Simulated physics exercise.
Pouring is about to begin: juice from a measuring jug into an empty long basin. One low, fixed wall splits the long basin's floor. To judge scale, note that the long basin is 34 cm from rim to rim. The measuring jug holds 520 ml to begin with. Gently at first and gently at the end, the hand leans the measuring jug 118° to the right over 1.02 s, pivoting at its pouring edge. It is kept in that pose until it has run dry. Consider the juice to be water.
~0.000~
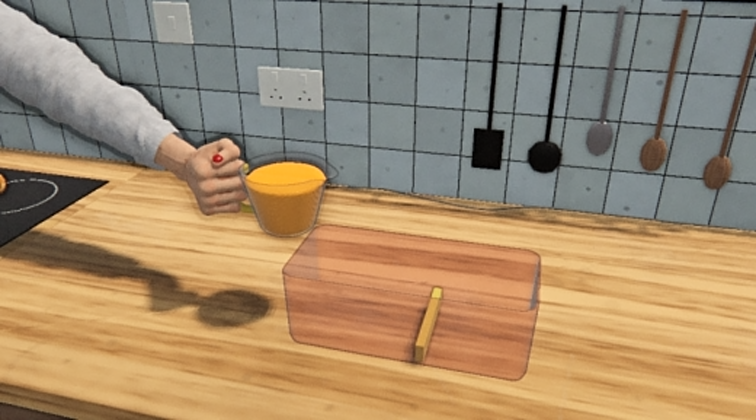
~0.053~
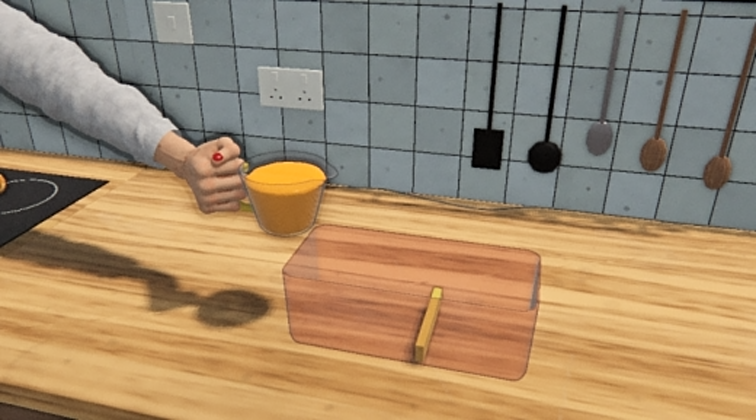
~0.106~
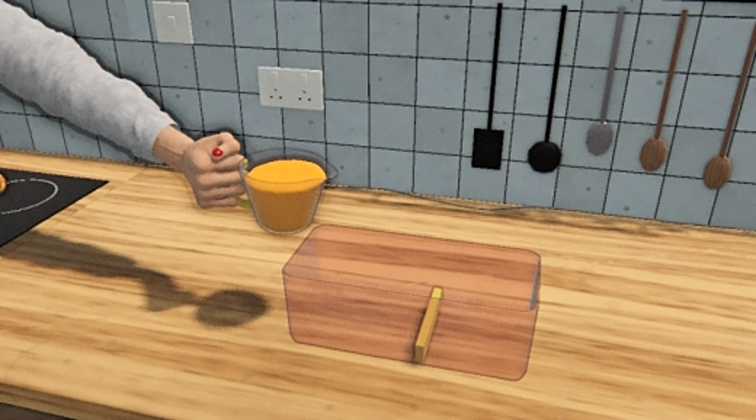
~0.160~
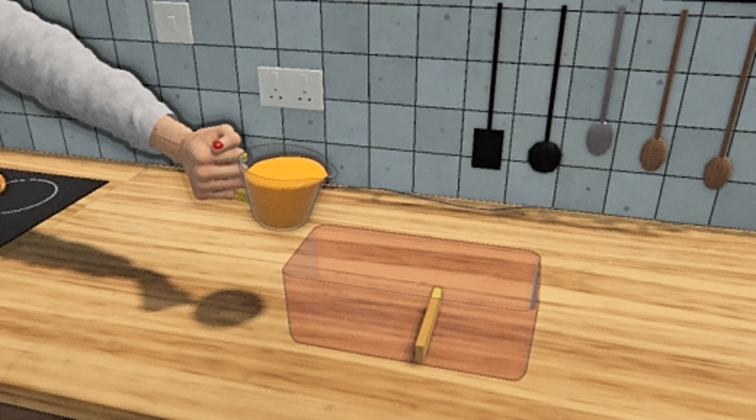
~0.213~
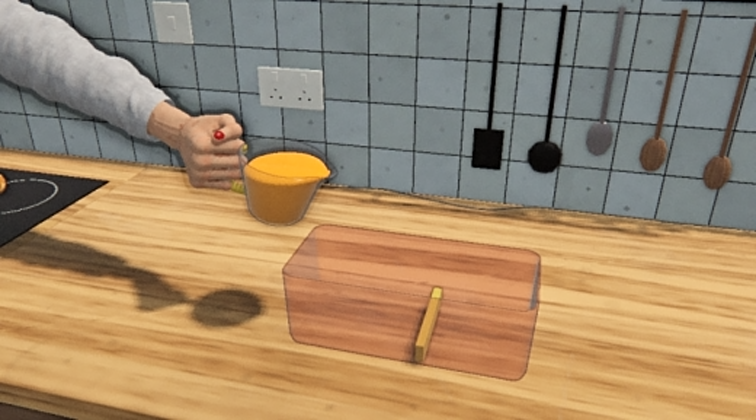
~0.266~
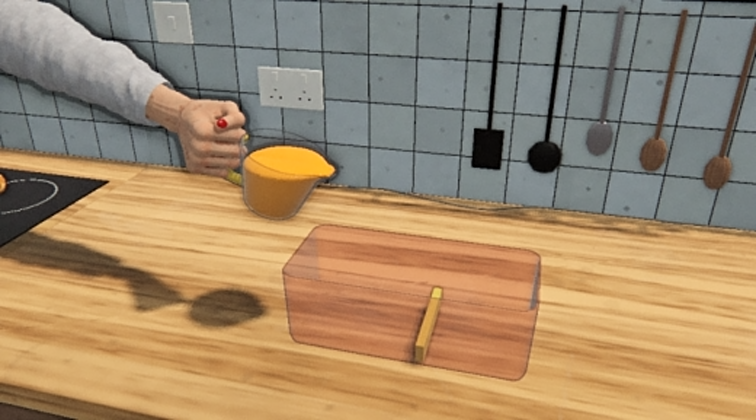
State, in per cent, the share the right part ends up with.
The right part ends up with roughly 18 %.
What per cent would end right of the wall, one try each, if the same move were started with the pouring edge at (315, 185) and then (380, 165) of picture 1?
The first try gives around 15 percent, the second around 80 percent.
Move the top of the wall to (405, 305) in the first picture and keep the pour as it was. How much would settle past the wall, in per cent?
Then it comes to around 70 per cent.
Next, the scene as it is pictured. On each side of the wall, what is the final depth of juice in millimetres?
The left side settles near 14 mm and the right side near 4 mm.
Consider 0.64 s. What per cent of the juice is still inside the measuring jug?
Fraction remaining: Approx. 48 per cent.
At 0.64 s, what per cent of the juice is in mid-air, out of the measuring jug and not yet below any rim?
At that moment, about 36 percent.
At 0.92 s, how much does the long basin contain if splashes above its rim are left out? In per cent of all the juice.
The fraction sits near 86 in a hundred.
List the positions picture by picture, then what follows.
It leans 0°; its right rim is at (338, 175); the juice meets the walls at (251, 172) and (326, 180); the long basin's rim runs from (300, 248) to (539, 281); the wall's top is at (429, 316), in the first frame.
It leans 1°; its right rim is at (338, 175); the juice meets the walls at (251, 171) and (326, 180), in the second frame.
It leans 3°; its right rim is at (338, 175); the juice meets the walls at (250, 170) and (326, 177), in the third frame.
It leans 7°; its right rim is at (338, 175); the juice meets the walls at (250, 166) and (327, 174), in the fourth frame.
It leans 12°; its right rim is at (338, 175); the juice meets the walls at (249, 161) and (330, 171), in the fifth frame.
It leans 19°; its right rim is at (337, 175); the juice meets the walls at (249, 155) and (334, 169), in the sixth frame.
By 0.64 s the tilt is 82° and 48 per cent is still to pour, 16 is left of the wall and 0 right of it.
By 0.92 s the tilt is 115° and 1 per cent is still to pour, 79 is left of the wall and 7 right of it.
By 1.21 s the tilt is 118° and 0 per cent is still to pour, 86 is left of the wall and 9 right of it.
By 1.52 s the tilt is 118° and 0 per cent is still to pour, 78 is left of the wall and 18 right of it.
At rest 78 per cent lies left of the wall, 18 right of it and 4 outside.
